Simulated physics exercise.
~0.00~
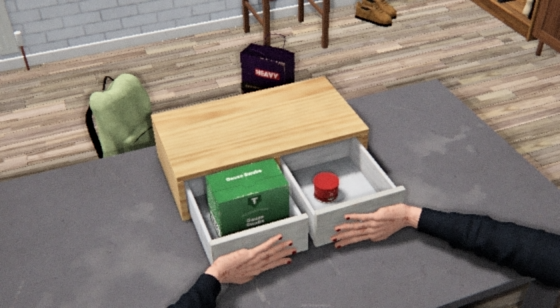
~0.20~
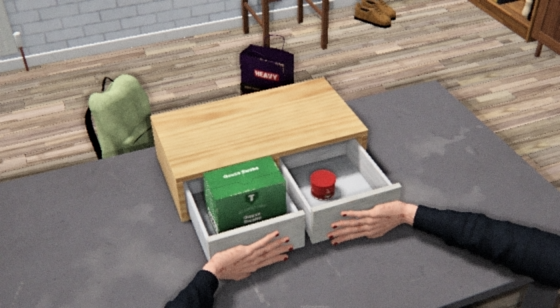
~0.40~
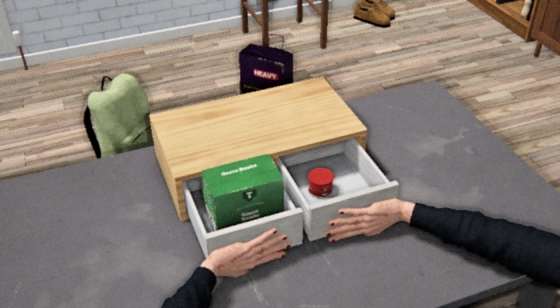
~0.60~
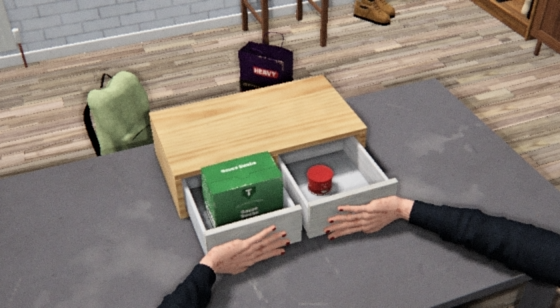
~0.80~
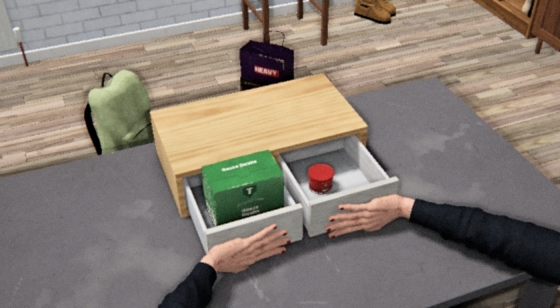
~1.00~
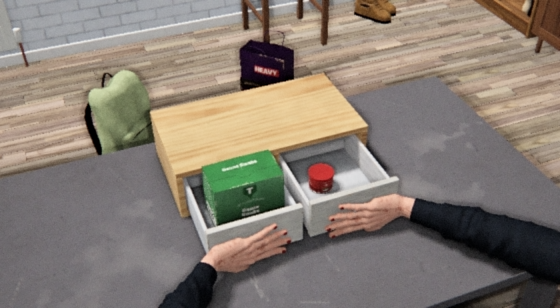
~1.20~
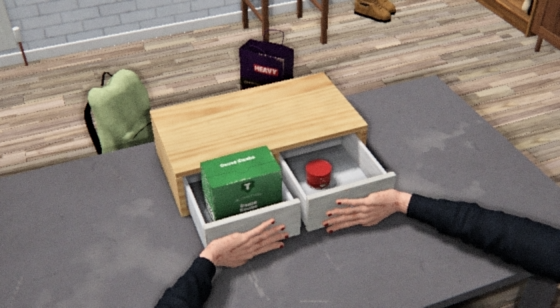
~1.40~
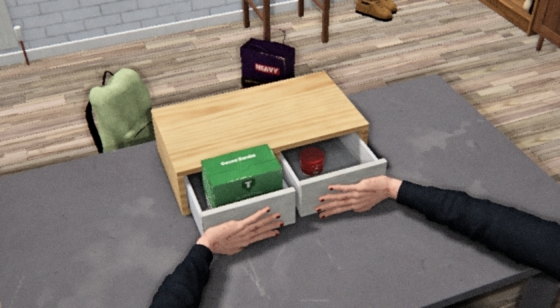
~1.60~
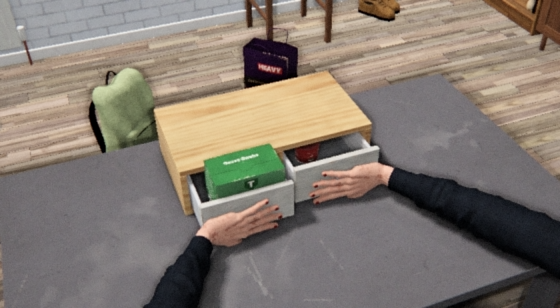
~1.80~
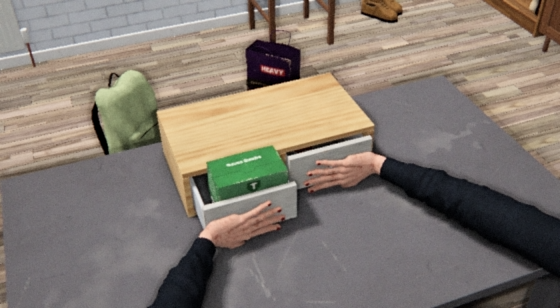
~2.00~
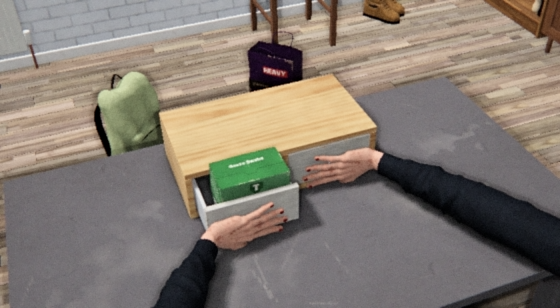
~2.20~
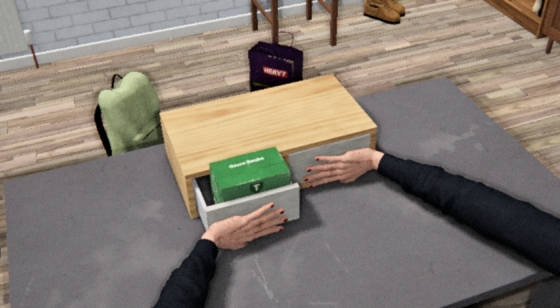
Two hands push side-by-side drawers inward; the right one closes while the left stays ajar.
